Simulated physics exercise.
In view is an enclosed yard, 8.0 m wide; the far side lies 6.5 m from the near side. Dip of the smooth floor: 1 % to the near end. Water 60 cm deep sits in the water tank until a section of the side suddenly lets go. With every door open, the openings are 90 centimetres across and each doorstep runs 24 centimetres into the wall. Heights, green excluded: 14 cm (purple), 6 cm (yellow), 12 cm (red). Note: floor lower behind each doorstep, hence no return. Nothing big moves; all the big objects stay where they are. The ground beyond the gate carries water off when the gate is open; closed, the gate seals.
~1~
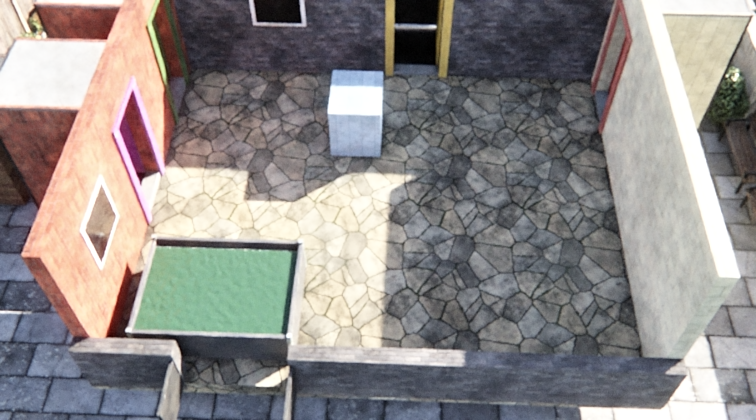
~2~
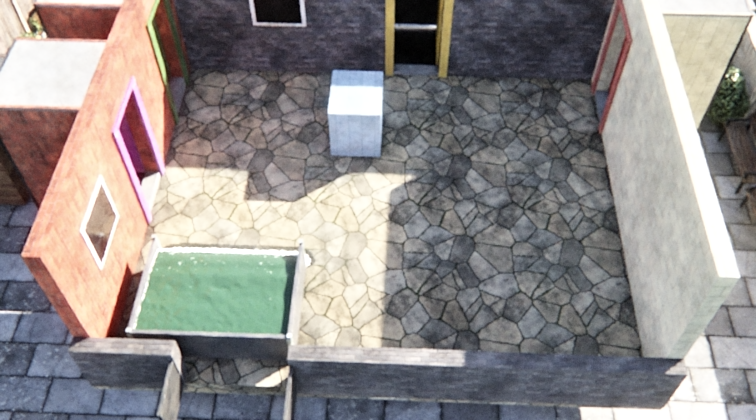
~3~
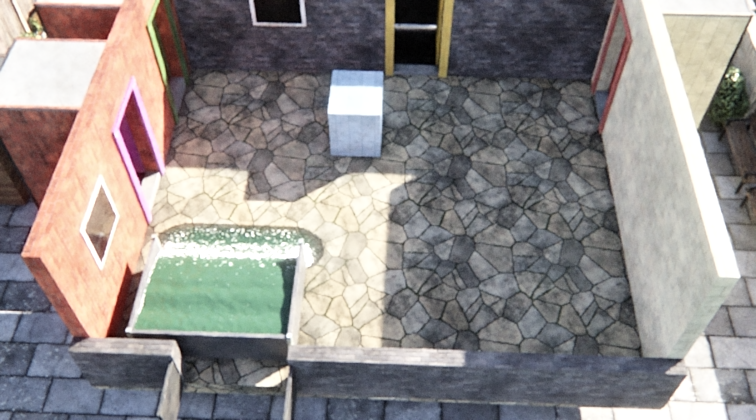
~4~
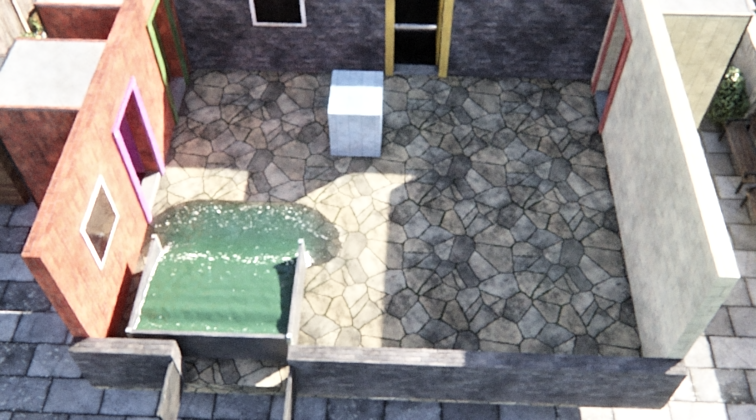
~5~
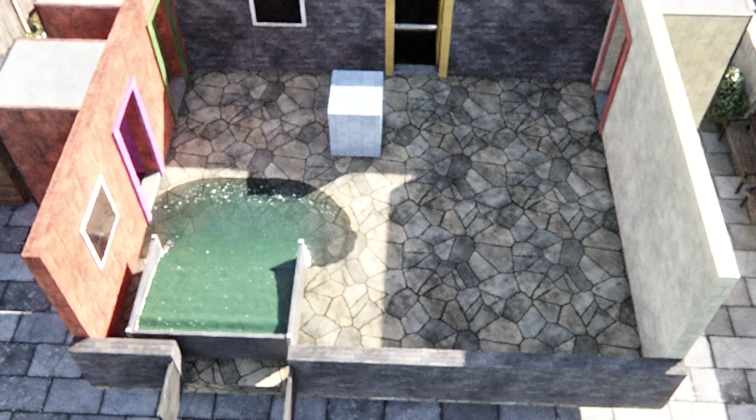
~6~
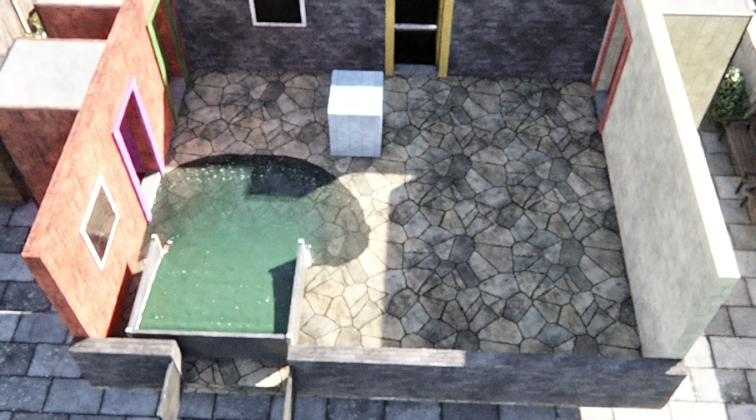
Green water in a tank at the near left of a walled yard poured out over its far side, then spread across the stone floor in a widening, rounded pool toward the pale block.
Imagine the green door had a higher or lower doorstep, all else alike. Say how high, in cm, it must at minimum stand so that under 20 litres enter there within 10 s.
It must stand at least about 16 cm high.
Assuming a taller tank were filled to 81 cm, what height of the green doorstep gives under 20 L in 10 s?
Something near 24 cm should do.
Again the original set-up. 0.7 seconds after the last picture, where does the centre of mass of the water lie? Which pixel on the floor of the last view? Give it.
(239, 239).
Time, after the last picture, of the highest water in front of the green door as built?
Around 2.8 s.
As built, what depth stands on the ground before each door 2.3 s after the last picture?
Door by door, in centimetres - purple 11, yellow 4, green 16, red 0.
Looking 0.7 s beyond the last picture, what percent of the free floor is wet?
About 30 per cent.
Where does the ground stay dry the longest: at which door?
Coming last is the red one.
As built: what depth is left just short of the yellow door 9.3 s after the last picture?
The depth there is around 2.5 cm.
Then, 0.7 s after the last picture water covers 30 % of the floor, deepest (22 cm) near (194, 256); 4 cm at the green door, 0 litres in over its 24 cm doorstep.
Then, 2.3 s after the last picture water covers 45 % of the floor, deepest (30 cm) near (194, 94); 16 cm at the green door, 0 litres in over its 24 cm doorstep.
Then, 9.3 s after the last picture water covers 90 % of the floor, deepest (16 cm) near (640, 362); 3 cm at the green door, 2 litres in over its 24 cm doorstep.
At the green door as built, the water peaked near 22 cm, 2.9 s after the last picture.
Run again over the same 10 s with other heights there, 41 litres in over 12.5 cm, 15 litres over 17.5 cm. The limit of 20 litres is kept from about 16 cm up.
